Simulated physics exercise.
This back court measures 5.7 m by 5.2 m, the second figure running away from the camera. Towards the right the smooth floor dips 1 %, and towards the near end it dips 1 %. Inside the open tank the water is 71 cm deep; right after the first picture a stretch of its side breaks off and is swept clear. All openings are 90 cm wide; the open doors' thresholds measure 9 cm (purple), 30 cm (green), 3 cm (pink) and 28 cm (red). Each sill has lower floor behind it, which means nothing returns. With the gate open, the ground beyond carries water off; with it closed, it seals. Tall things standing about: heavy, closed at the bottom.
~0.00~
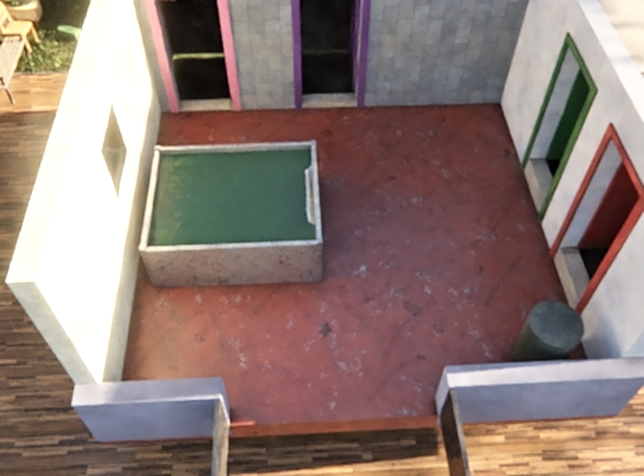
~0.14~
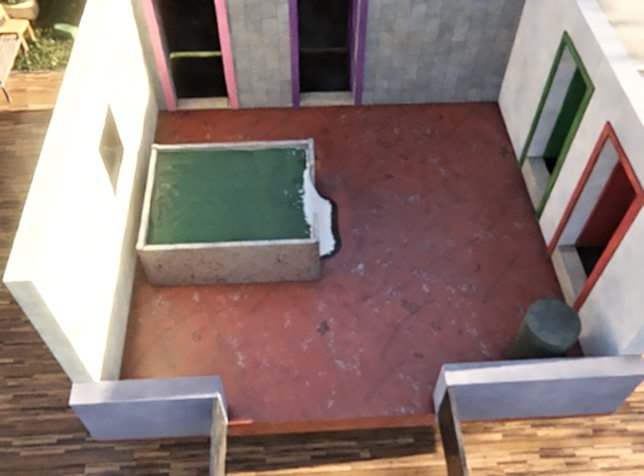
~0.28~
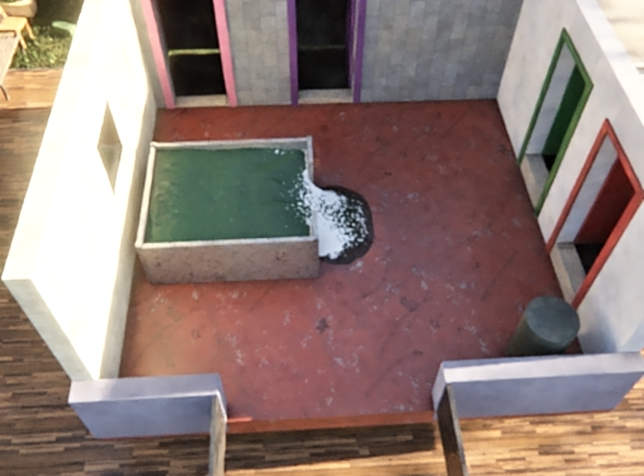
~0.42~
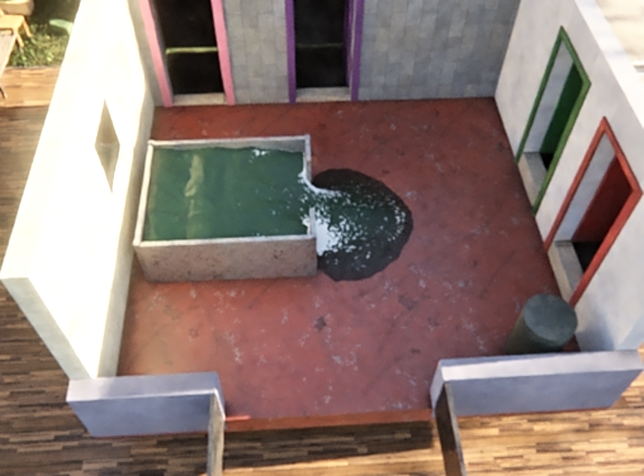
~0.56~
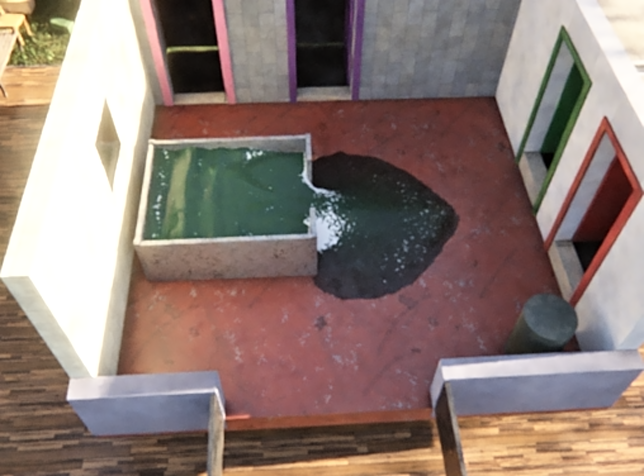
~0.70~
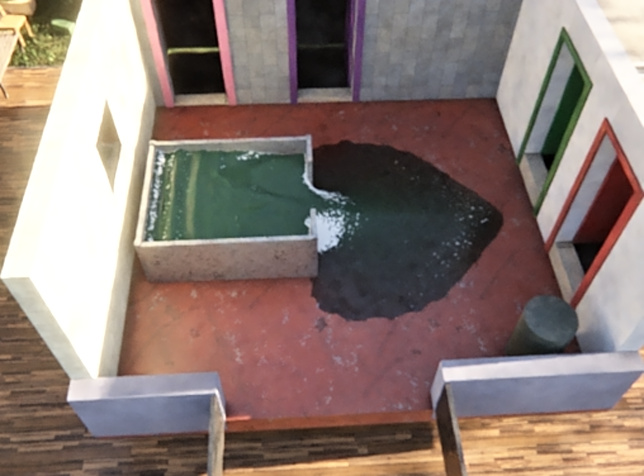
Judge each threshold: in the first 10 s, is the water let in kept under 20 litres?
In order: Purple door: Falls short; green door: Falls short; pink door: Tops the amount; red door: Falls short.
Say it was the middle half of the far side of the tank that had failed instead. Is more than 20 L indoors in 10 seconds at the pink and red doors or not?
Lab note: Vs limit, pink door limit exceeded; red door inside limit.
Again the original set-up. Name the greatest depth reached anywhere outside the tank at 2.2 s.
I'd say near 40 centimetres.
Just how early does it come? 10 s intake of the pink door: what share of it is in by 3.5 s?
By then it's near 0% of the total.
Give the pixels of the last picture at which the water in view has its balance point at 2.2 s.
(343, 223).
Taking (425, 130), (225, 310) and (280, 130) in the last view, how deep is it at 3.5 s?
Taking the spots in order: 10 cm, 0 cm, 0 cm.
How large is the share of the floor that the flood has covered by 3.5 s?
Near 55 per cent is wet.
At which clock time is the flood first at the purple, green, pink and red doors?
Purple: 2.4 s; green: 0.9 s; pink: 4.5 s; red: 1.1 s.
After 1.4 s water covers 45 % of the floor and is deepest (40 cm) near (320, 226); purple door not reached, green door 26 cm at the sill, 0 L in, pink door not reached, red door 23 cm at the sill, 0 L in.
After 2.2 s water covers 50 % of the floor and is deepest (40 cm) near (587, 382); purple door not reached, green door 29 cm at the sill, 0 L in, pink door not reached, red door 27 cm at the sill, 0 L in.
After 3.5 s water covers 55 % of the floor and is deepest (31 cm) near (587, 382); purple door 3 cm at the sill, 0 L in, green door 18 cm at the sill, 0 L in, pink door not reached, red door 24 cm at the sill, 0 L in.
After 6.0 s water covers 95 % of the floor and is deepest (22 cm) near (587, 382); purple door 5 cm at the sill, 0 L in, green door 14 cm at the sill, 0 L in, pink door 2 cm at the sill, 0 L in, red door 16 cm at the sill, 0 L in.
After 10.0 s water covers 100 % of the floor and is deepest (16 cm) near (587, 382); purple door 4 cm at the sill, 0 L in, green door 10 cm at the sill, 0 L in, pink door 9 cm at the sill, 48 L in, red door 12 cm at the sill, 0 L in.
